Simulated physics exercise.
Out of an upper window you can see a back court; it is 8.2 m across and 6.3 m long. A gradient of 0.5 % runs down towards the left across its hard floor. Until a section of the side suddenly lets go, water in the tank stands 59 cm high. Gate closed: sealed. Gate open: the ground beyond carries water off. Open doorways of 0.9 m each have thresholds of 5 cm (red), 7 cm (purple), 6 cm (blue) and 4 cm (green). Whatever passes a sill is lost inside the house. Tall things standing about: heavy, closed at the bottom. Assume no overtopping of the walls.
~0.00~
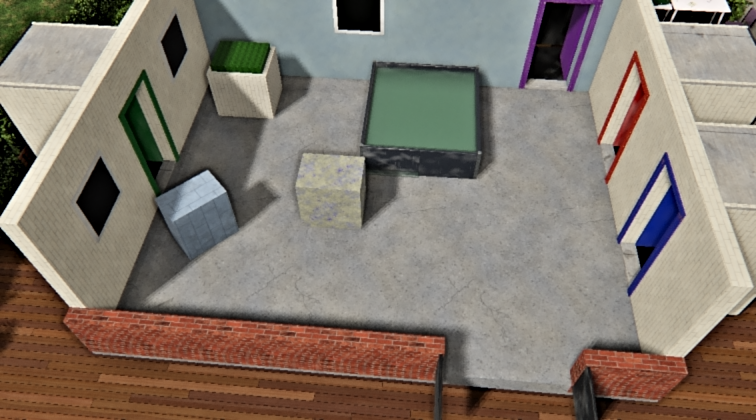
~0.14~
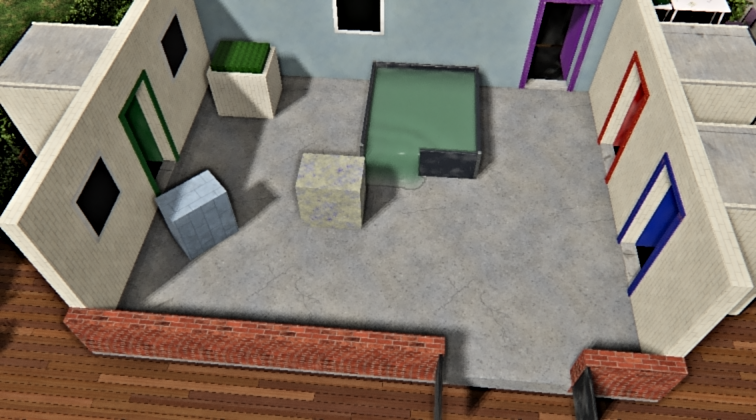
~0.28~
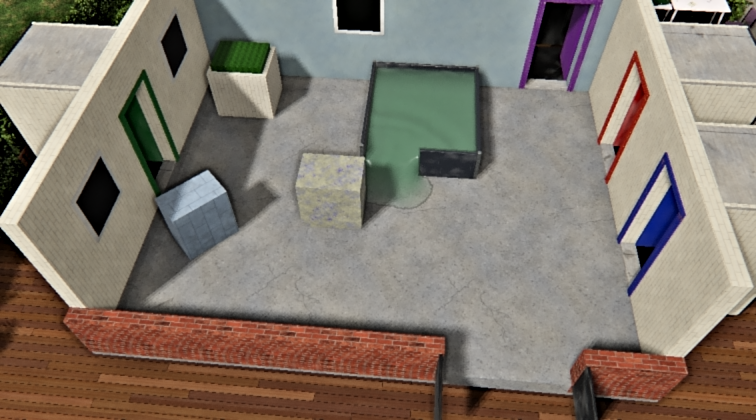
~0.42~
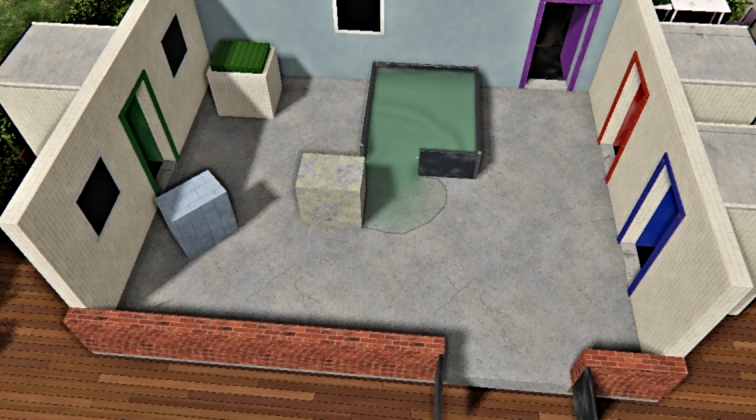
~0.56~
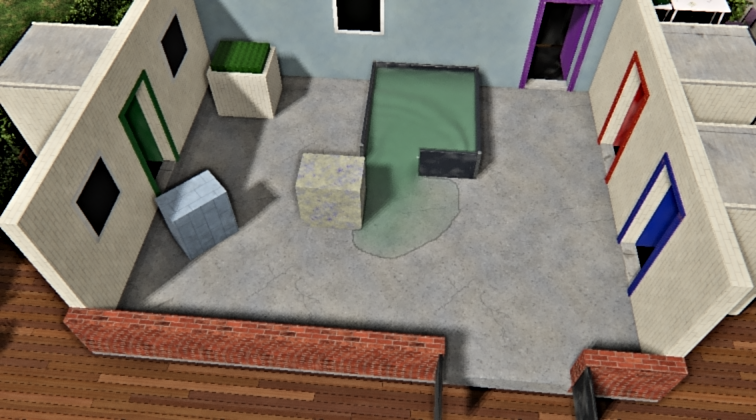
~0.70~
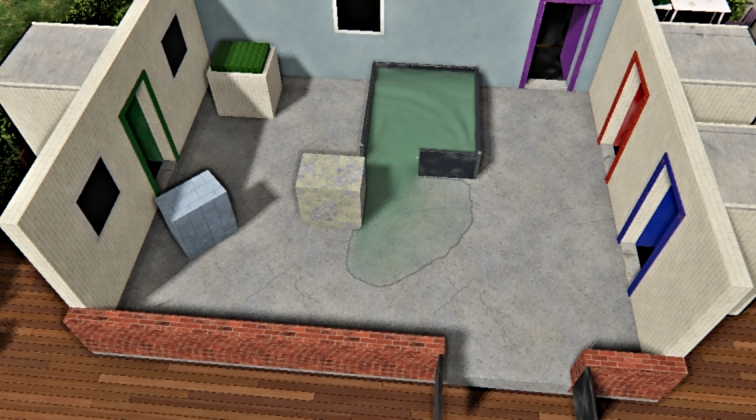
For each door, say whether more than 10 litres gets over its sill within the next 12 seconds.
At the red door the water let in will remain short of the limit. At the purple door the water let in will remain short of the limit. At the blue door the water let in will remain short of the limit. At the green door the water let in will surpass the limit.
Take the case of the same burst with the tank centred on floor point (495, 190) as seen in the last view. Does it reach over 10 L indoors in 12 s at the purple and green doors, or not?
Purple door held, green door held.
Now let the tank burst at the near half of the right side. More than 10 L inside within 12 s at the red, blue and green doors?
Door by door - red: Out of bounds, blue: Out of bounds, green: Within bounds.
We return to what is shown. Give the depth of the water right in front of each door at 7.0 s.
Depths in cm: Red 1, purple 0, blue 4, green 8.
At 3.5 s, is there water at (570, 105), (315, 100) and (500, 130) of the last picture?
Untouched, untouched, untouched.
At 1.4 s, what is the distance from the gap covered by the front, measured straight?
That comes to near 3.8 m out.
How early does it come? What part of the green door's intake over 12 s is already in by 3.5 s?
I'd put it at about 25 per cent by that point.
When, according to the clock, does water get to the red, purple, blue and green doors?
Red = 7.0 s, purple = 10.0 s, blue = 4.5 s, green = 2.2 s.
After 1.4 s water covers 20 % of the floor and is deepest (38 cm) near (360, 194); red door not reached, purple door not reached, blue door not reached, green door not reached.
After 2.2 s water covers 35 % of the floor and is deepest (34 cm) near (360, 194); red door not reached, purple door not reached, blue door not reached, green door not reached.
After 3.5 s water covers 50 % of the floor and is deepest (24 cm) near (360, 194); red door not reached, purple door not reached, blue door not reached, green door 8 cm at the sill, 15 L in.
After 7.0 s water covers 70 % of the floor and is deepest (14 cm) near (360, 194); red door not reached, purple door not reached, blue door 4 cm at the sill, 0 L in, green door 8 cm at the sill, 42 L in.
After 12.0 s water covers 100 % of the floor and is deepest (8 cm) near (107, 331); red door 1 cm at the sill, 0 L in, purple door 3 cm at the sill, 0 L in, blue door 3 cm at the sill, 0 L in, green door 6 cm at the sill, 61 L in.
